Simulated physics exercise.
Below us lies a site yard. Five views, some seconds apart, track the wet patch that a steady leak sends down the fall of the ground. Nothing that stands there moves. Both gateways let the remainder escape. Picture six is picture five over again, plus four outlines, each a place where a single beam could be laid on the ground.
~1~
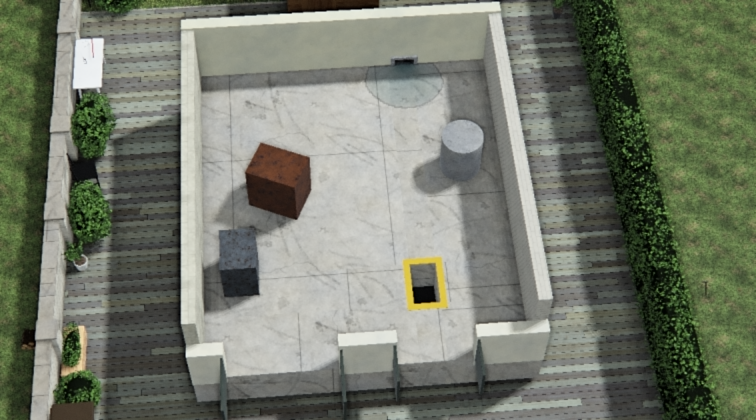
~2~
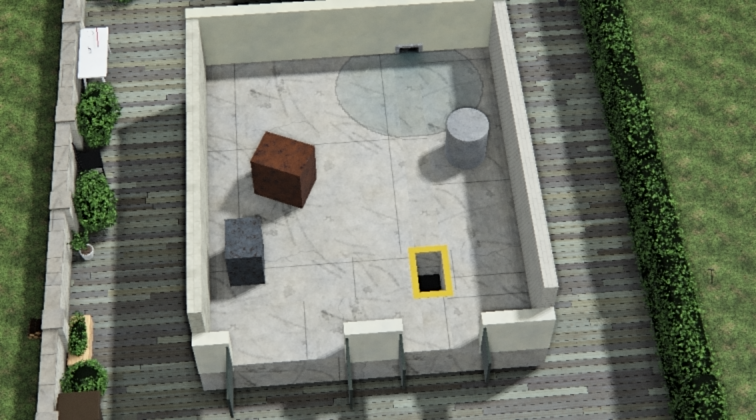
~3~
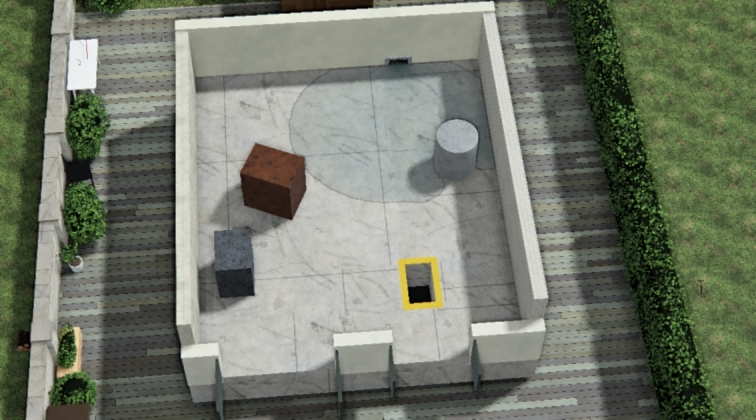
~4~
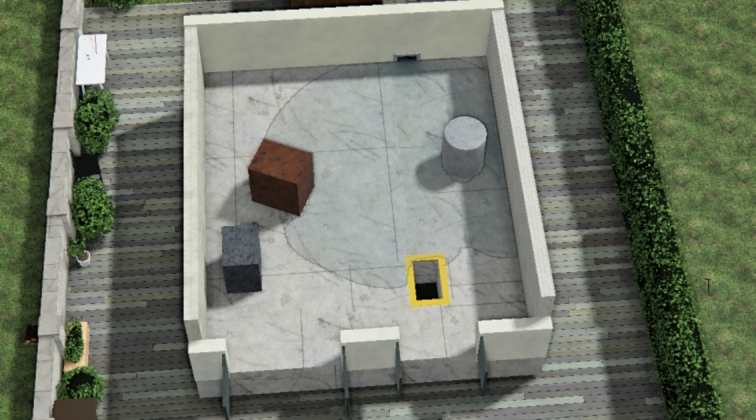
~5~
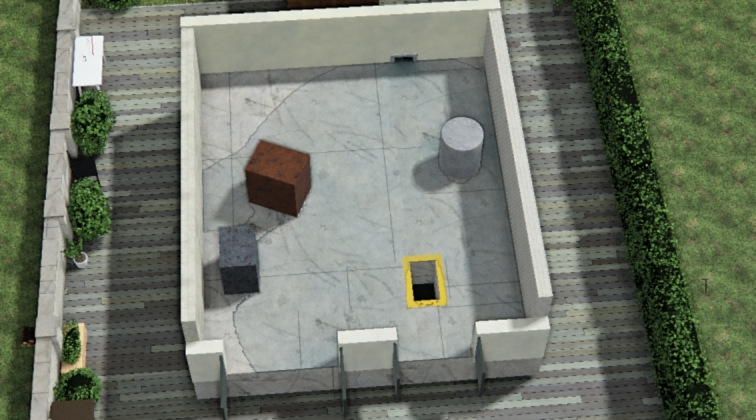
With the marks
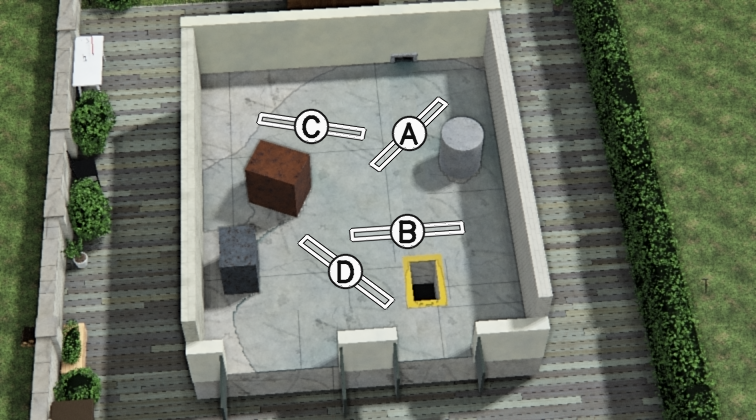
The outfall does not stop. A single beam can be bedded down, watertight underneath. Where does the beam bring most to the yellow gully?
The answer is place D.
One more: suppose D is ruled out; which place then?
That is place C.
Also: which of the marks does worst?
Place B.
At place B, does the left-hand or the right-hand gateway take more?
The left one.
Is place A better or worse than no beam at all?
Worse.
On the marked copy, A from (375, 166) to (442, 101); B from (352, 235) to (462, 227); C from (260, 118) to (362, 133); D from (303, 240) to (388, 303).
With A, about 11 % of the stream goes into the yellow gully, about 89 % out by the gates.
With B, about 3 % of the stream goes into the yellow gully, about 97 % out by the gates.
With C, about 23 % of the stream goes into the yellow gully, about 77 % out by the gates.
With D, about 52 % of the stream goes into the yellow gully, about 48 % out by the gates.
